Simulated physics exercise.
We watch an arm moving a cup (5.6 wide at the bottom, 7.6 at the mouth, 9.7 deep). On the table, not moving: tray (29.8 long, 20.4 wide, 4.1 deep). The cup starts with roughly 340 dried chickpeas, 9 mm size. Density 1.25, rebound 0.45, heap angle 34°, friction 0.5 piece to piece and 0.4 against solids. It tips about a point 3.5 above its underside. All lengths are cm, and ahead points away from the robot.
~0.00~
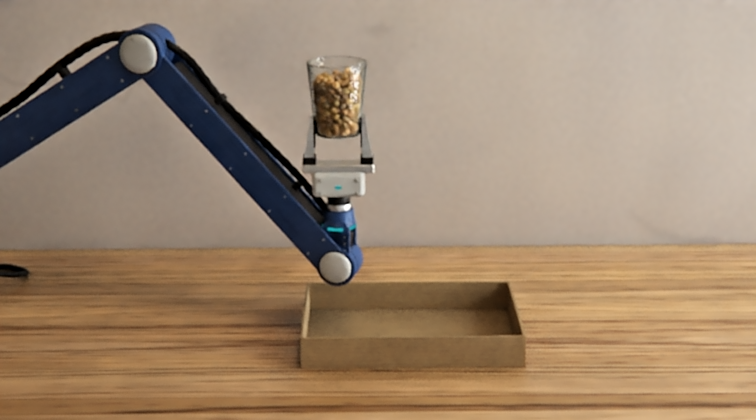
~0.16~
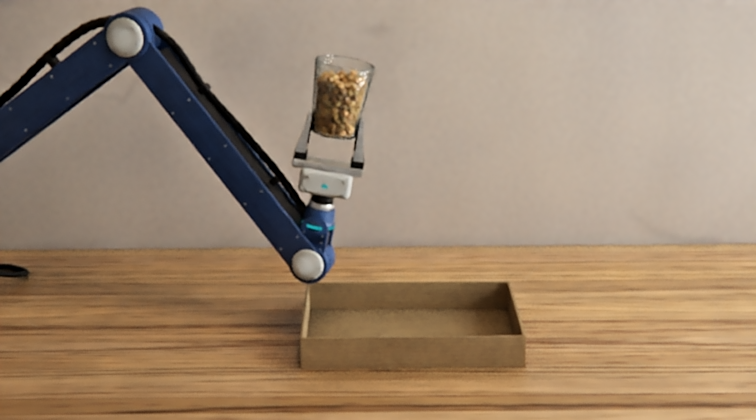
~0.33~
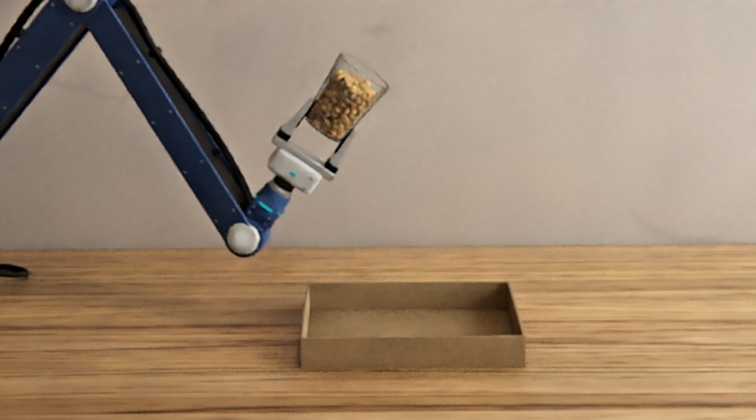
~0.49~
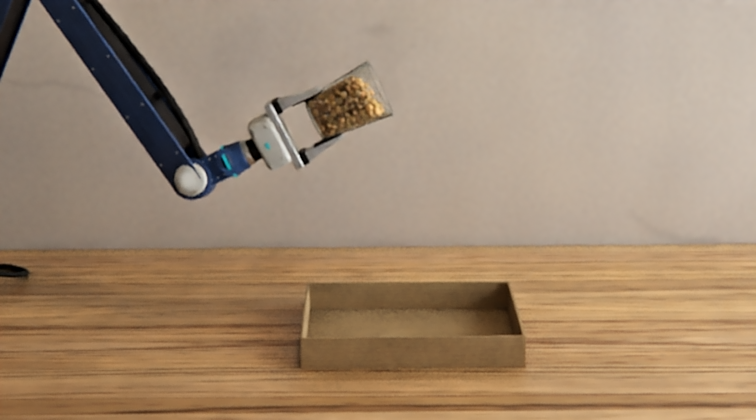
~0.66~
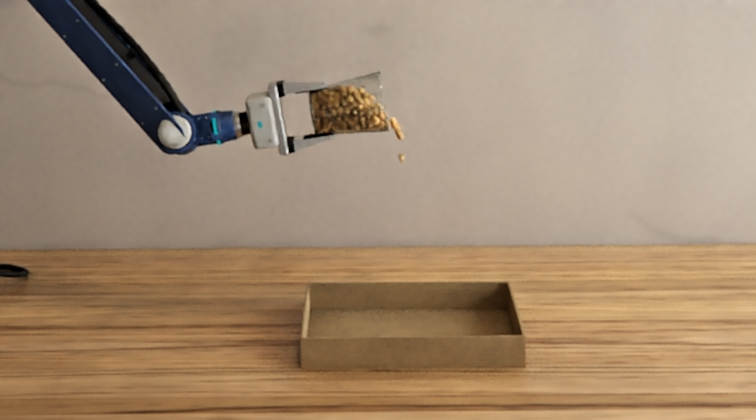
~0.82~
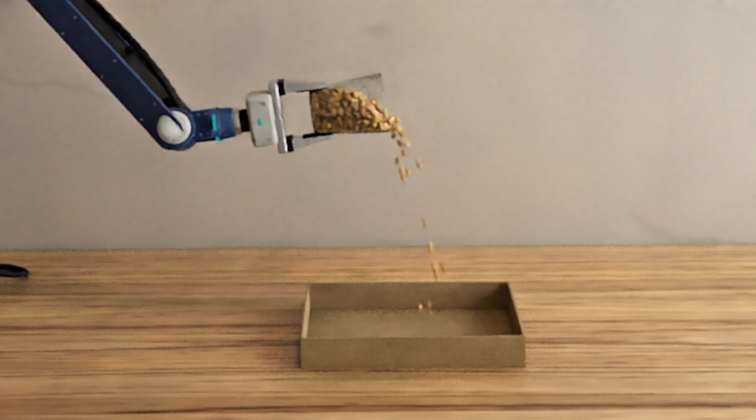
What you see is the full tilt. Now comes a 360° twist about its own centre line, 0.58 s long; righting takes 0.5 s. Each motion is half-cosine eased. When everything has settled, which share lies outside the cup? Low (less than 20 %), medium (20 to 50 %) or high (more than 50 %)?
Answer: Medium; 20 to 50 % of the dried chickpeas finish outside the cup.
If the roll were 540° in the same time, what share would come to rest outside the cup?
Then about 35 per cent.
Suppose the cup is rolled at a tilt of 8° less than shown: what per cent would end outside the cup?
Then about 15 per cent.
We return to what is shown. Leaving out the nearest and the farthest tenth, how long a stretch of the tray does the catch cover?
Some 20 cm.
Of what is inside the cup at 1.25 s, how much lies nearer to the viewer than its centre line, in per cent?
About 35 per cent.
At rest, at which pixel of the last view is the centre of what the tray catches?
Around (458, 326).
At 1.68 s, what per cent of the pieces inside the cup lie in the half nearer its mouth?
About 40 per cent.
After 1.25 s, tipped 83°, highest piece 36 above the table; 263 in the cup, 44 in the tray, 36 in flight or on a rim.
After 1.68 s, tipped 33°, highest piece 38 above the table; 214 in the cup, 120 in the tray, 1 on the table or floor, 8 in flight or on a rim.
After 2.10 s, upright, highest piece 38 above the table; 214 in the cup, 128 in the tray, 1 on the table or floor.
After 2.80 s, upright, highest piece 38 above the table; 214 in the cup, 128 in the tray, 1 on the table or floor.
In the end, 214 in the cup, 128 in the tray, 1 on the table or floor. That is 38 % outside the cup.
